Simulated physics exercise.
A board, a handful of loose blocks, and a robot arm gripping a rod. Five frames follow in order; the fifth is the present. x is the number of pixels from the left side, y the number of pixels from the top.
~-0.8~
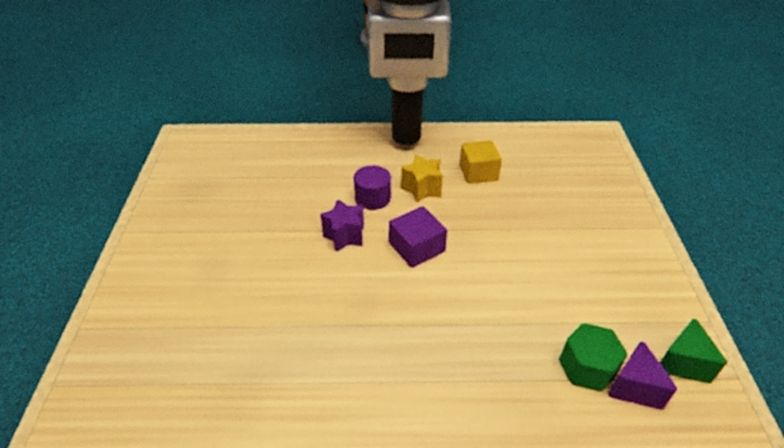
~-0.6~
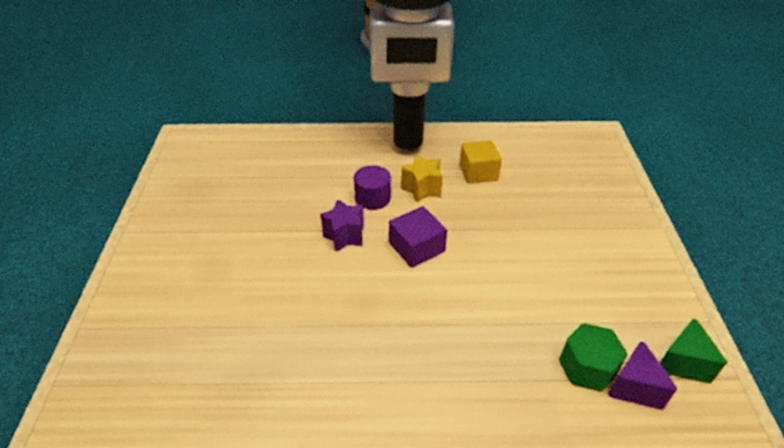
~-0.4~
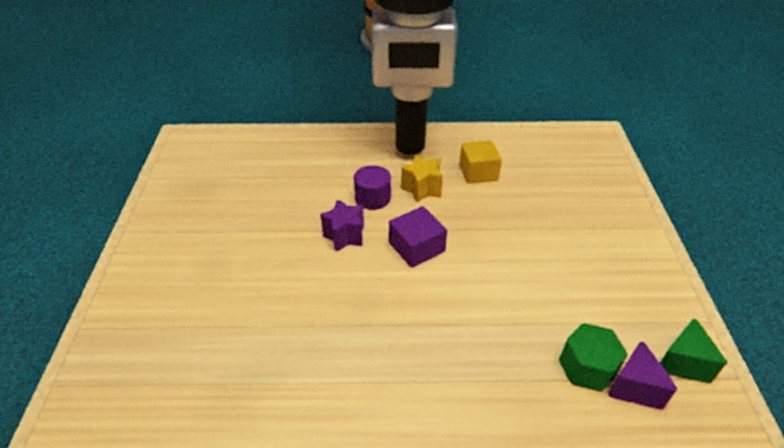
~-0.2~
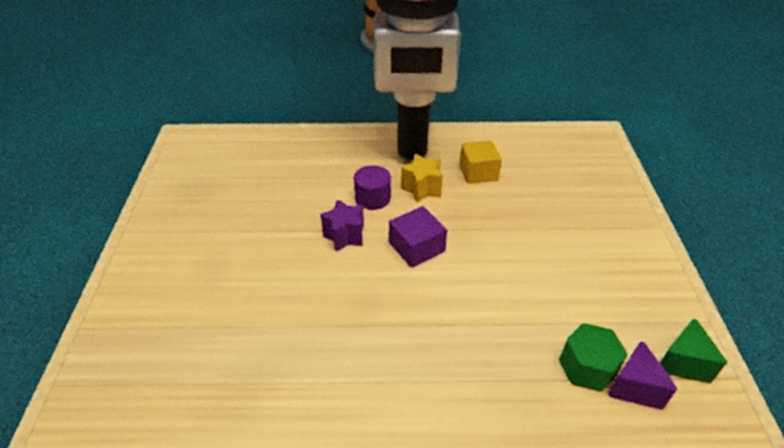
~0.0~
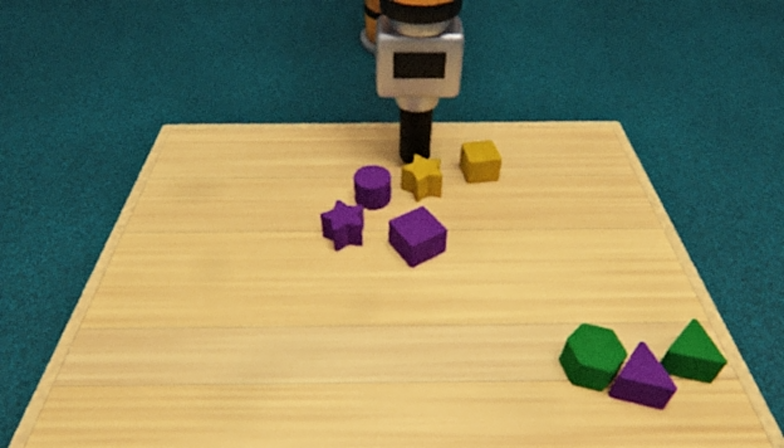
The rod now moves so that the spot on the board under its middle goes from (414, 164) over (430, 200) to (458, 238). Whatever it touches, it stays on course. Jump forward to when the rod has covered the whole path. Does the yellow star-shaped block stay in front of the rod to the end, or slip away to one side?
I predict the rod still has it in front.
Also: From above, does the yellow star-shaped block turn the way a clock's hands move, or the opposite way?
It ends up turned anticlockwise.
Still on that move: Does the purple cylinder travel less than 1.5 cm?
Final answer: Yes.
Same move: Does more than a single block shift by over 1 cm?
Yes, that is how it ends up.
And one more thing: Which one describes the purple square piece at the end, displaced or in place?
The purple square piece is moved.
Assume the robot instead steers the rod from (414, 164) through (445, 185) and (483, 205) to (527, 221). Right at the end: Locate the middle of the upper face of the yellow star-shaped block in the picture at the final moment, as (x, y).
Pixel (429, 180).
What follows on the original path. One third of the way, rod at (425, 180); yellow star-shaped block at (438, 190).
Two thirds of the way, rod at (438, 205); purple square piece at (418, 239), turned 30° clockwise; yellow star-shaped block at (453, 211), turned 35° anticlockwise.
At the end, rod at (459, 230); purple cylinder still; purple square piece at (421, 249), turned 70° clockwise; yellow star-shaped block at (475, 240), turned 35° anticlockwise.
